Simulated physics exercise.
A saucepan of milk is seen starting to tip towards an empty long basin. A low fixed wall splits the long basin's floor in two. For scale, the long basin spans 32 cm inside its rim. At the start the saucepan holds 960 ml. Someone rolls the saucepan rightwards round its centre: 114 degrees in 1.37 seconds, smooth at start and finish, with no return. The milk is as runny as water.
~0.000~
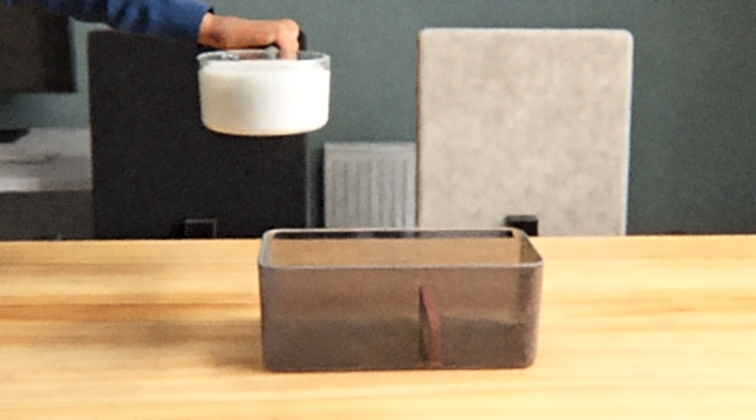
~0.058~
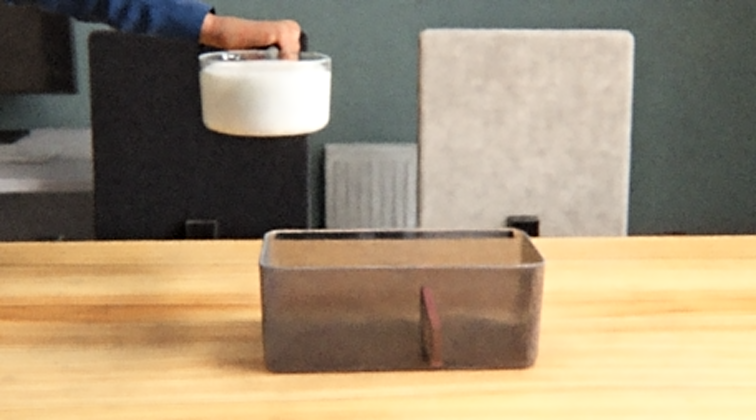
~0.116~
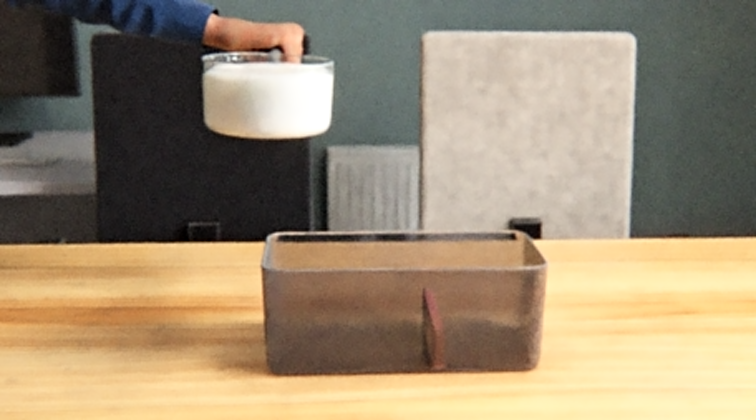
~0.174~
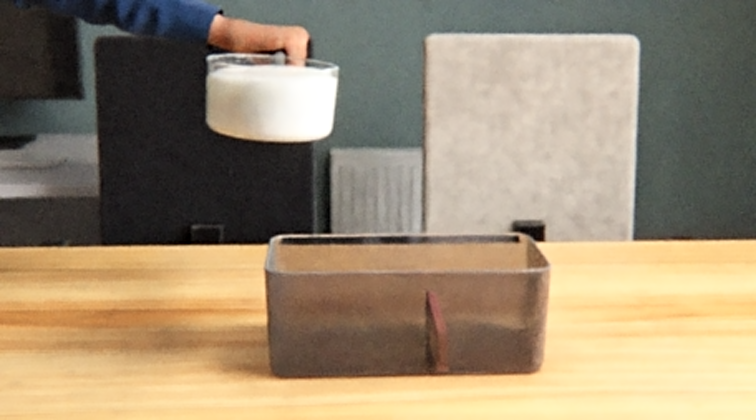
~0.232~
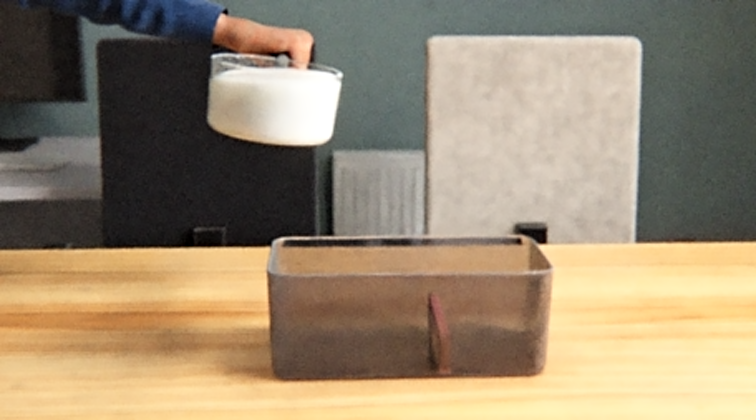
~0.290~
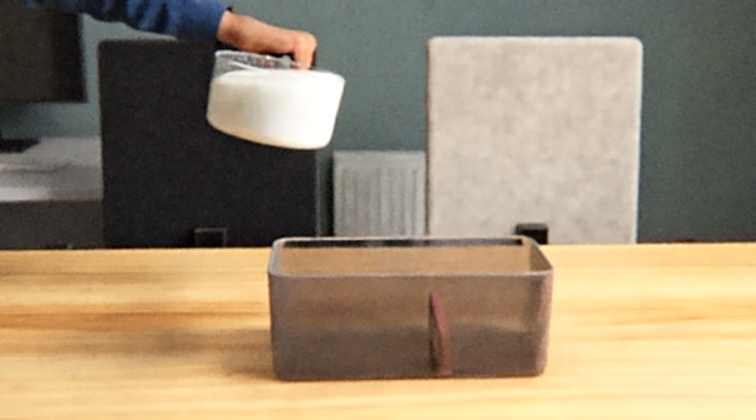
A glass pan of milk, held by a hand, tilts slightly rightwards above an empty basin.
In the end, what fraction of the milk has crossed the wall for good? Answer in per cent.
In the end about 11 per cent has crossed for good.
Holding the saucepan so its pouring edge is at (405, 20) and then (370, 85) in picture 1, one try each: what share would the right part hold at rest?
Respectively 75 and 55 %.
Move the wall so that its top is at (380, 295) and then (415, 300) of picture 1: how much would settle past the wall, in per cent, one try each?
It comes to 70 per cent, and then 35 per cent.
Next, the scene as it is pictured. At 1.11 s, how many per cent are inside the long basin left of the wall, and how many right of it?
I'd say some 74 in a hundred on the left and 9 on the right.
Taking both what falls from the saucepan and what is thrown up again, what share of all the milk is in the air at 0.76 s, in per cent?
Around 34 percent.
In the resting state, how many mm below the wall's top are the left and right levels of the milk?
Close to 16 mm left and close to 40 mm right.
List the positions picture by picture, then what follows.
Tilt 0°; pouring edge (328, 59); surface from (202, 67) to (326, 68); the long basin's rim runs from (262, 249) to (533, 247); the wall's top is at (430, 307), in the first frame.
Tilt 1°; pouring edge (329, 60); surface from (203, 68) to (327, 68), in the second frame.
Tilt 2°; pouring edge (332, 64); surface from (206, 70) to (330, 71), in the third frame.
Tilt 4°; pouring edge (337, 69); surface from (210, 72) to (334, 74), in the fourth frame.
Tilt 8°; pouring edge (340, 76); surface from (213, 75) to (338, 77), in the fifth frame.
Tilt 12°; pouring edge (342, 82); surface from (214, 78) to (341, 78), in the sixth frame.
After 0.76 s the tilt is 67° and 50 per cent is still to pour, 15 is left of the wall and 0 right of it.
After 1.11 s the tilt is 104° and 7 per cent is still to pour, 74 is left of the wall and 9 right of it.
After 1.48 s the tilt is 114° and 0 per cent is still to pour, 88 is left of the wall and 11 right of it.
After 1.87 s the tilt is 114° and 0 per cent is still to pour, 87 is left of the wall and 11 right of it.
In the end 87 per cent lies left of the wall, 11 right of it and 1 outside.
